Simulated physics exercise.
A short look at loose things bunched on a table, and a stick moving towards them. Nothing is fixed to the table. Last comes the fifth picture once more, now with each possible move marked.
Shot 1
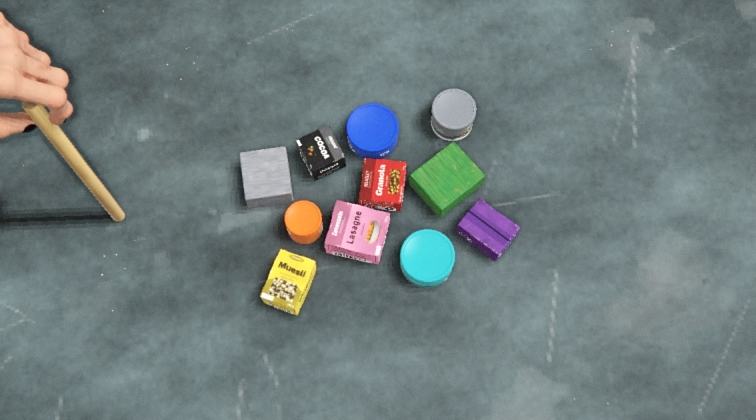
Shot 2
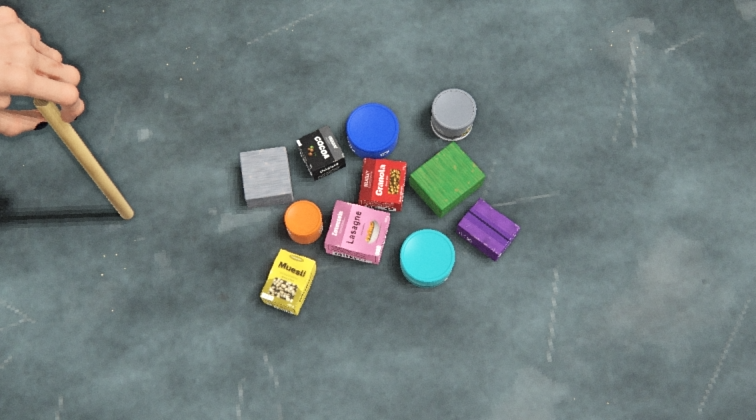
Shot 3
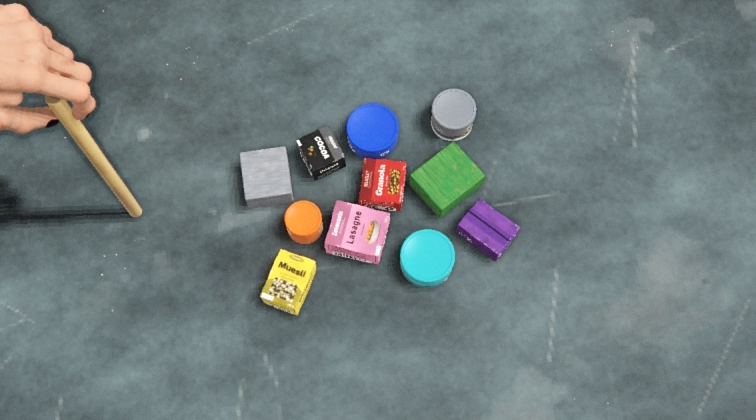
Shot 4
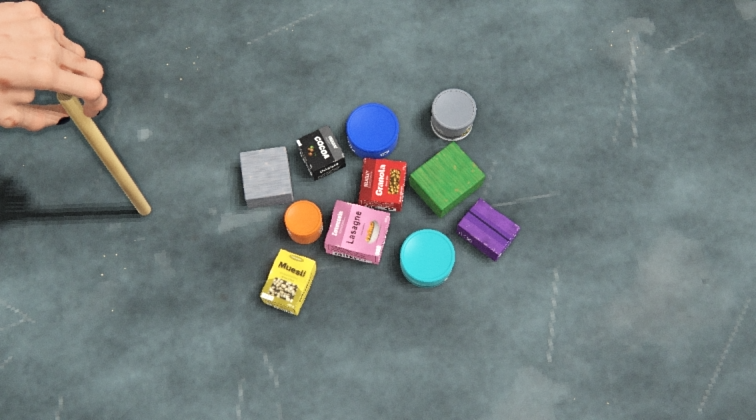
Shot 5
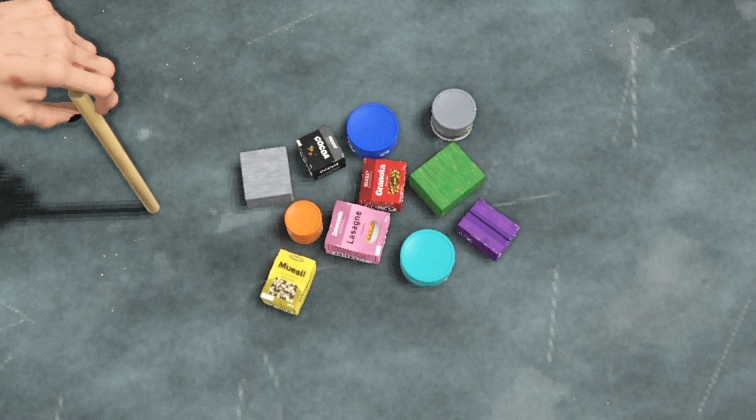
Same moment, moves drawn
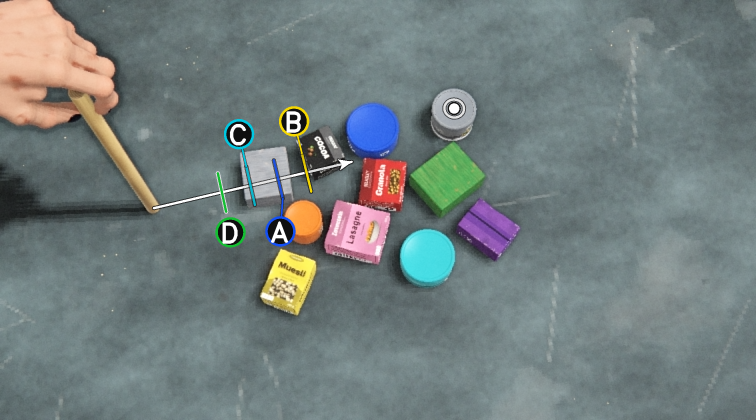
On a dark, scuffed grey-green tabletop seen from above by a still camera, small boxes, tubs and blocks sit bunched around the middle. A grey block, black packet and blue tub lie along the upper left, a red box and pink packet at the centre, orange tub and yellow packet lower left, with grey tin, green block, purple box and turquoise tub rightward. A hand at the upper left slides a wooden stick slowly right, while the objects stay still.
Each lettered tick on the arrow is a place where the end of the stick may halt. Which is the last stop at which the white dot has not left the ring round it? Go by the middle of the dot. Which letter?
No farther than B.
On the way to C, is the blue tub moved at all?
No.
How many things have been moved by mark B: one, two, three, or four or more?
Three.
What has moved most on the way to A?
The grey block has gone farthest.
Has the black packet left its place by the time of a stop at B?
Yes.
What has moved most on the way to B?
It is the grey block.
On the marked copy, A at (278, 179); B at (307, 172); C at (250, 186); D at (222, 192); the arrow from (154, 208) to (352, 162); the white dot at (454, 108).
With B. Early on, foot of the stick (210, 195).
Further on, foot of the stick (267, 183); grey block (294, 170); black packet (331, 149).
At the end, foot of the stick (307, 173); grey block (332, 156); black packet (363, 128); the dot is still in its ring.
As for the rest, A keeps the dot in but is short; C keeps the dot in but is short; D keeps the dot in but is short.
